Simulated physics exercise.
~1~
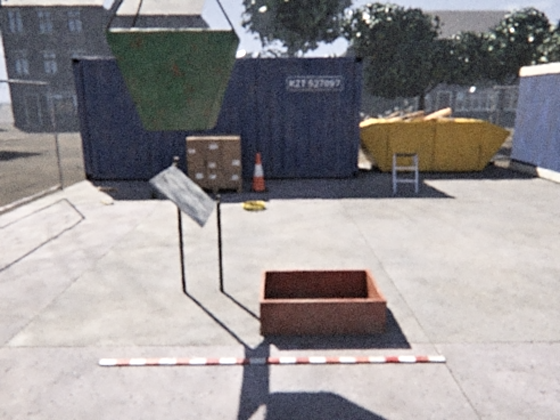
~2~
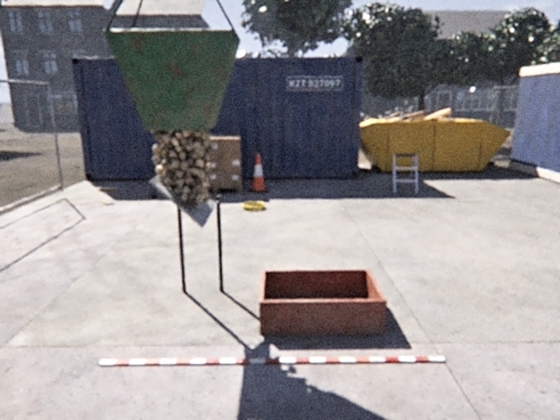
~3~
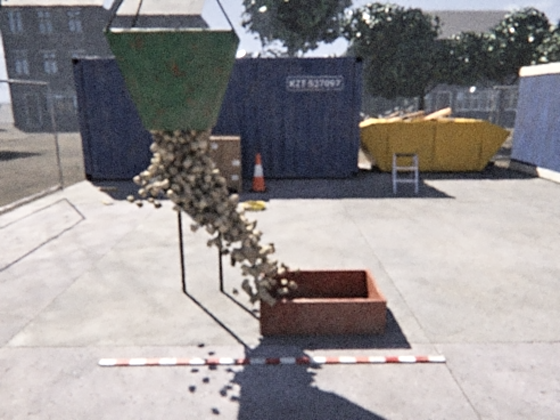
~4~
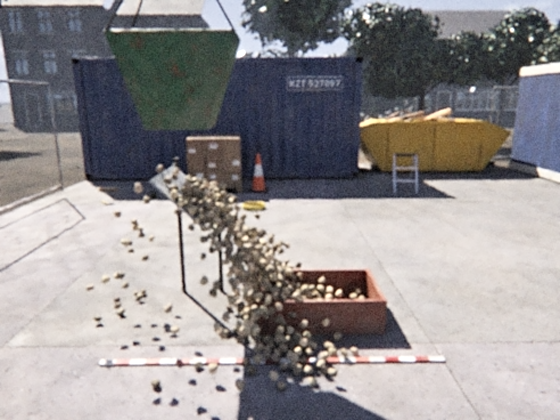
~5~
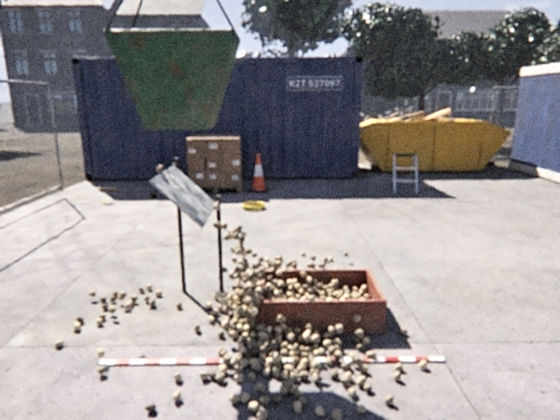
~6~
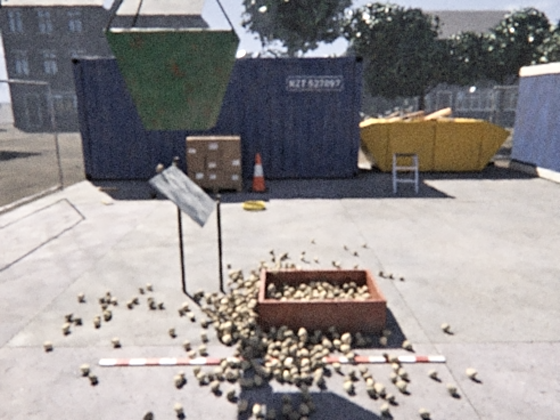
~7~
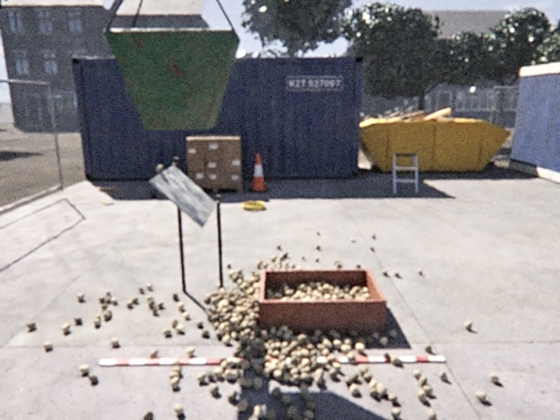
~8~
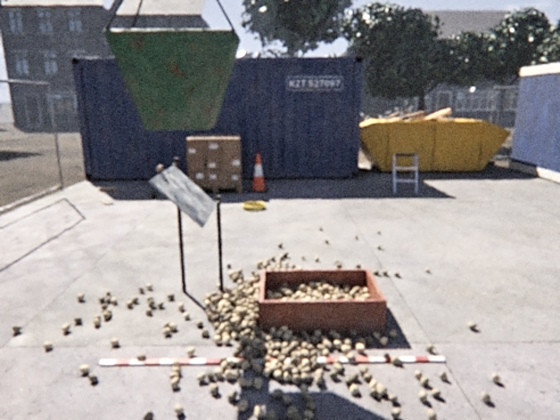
In a paved yard, round stones pouring from a hanging green skip, sliding off a tilted plate, partly filling and scattering around a red bin.
